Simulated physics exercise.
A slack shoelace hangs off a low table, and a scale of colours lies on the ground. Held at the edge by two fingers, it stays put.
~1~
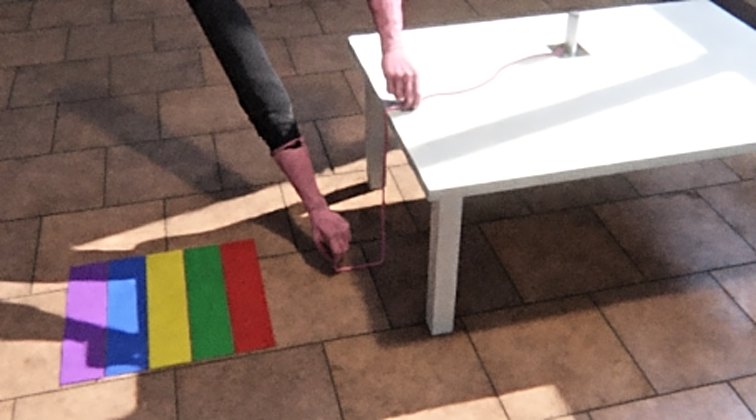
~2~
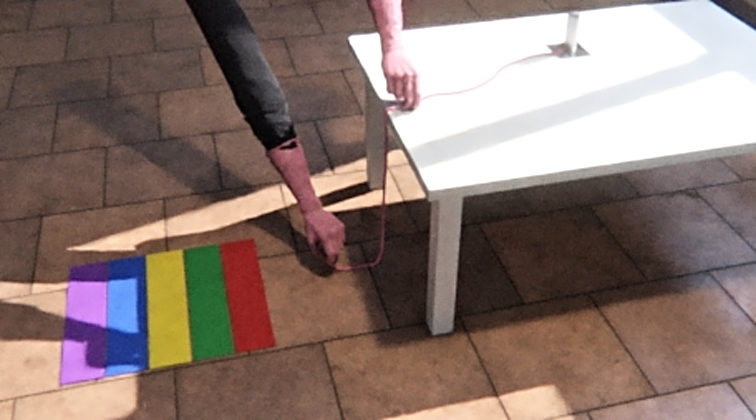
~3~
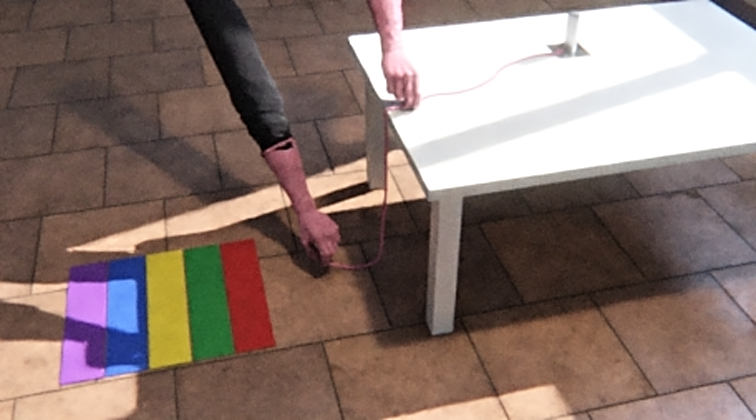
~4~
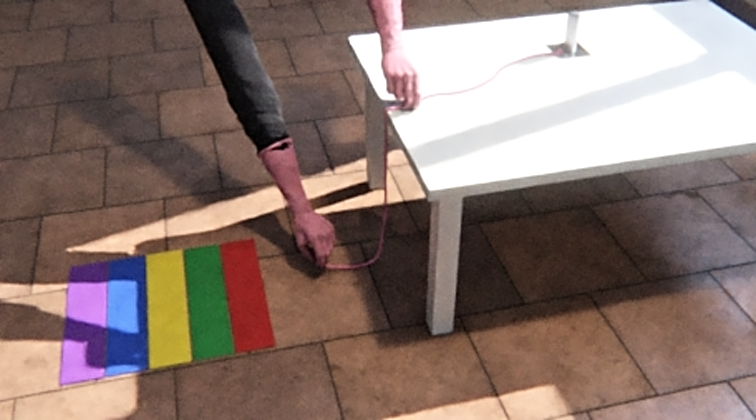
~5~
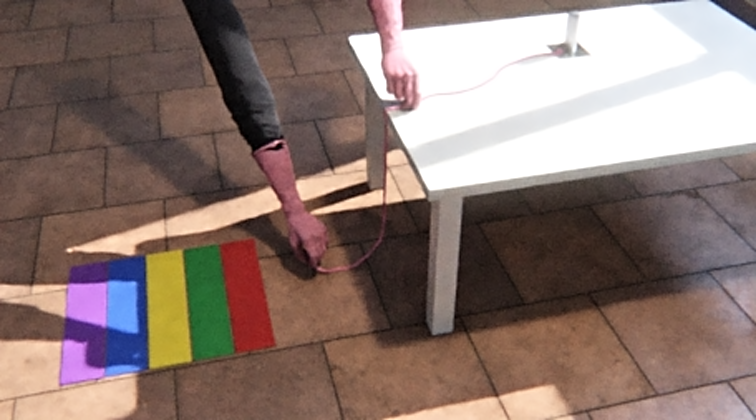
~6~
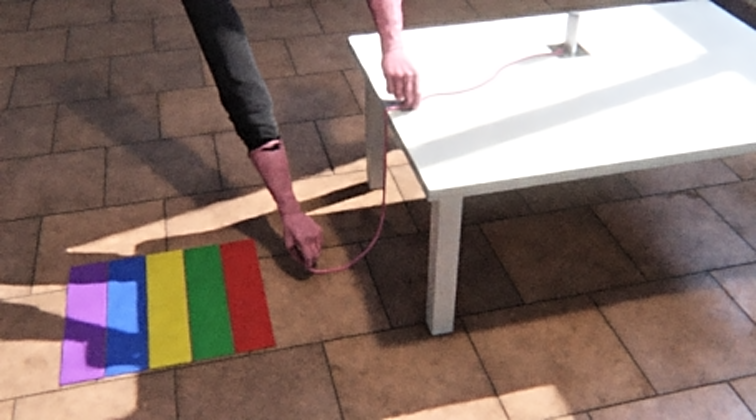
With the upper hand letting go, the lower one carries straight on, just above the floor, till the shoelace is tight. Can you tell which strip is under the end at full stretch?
Yes, the green one.
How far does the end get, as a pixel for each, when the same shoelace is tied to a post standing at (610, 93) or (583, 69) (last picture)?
About (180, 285) and (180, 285).
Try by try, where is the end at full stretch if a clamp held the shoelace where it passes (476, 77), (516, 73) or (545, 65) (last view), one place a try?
(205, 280), (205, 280), (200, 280).
Soon after, end near (266, 270); short of the strips.
After that, end near (223, 277); over green.
At the stop, end near (196, 282); over green. It gets as far as the green strip.
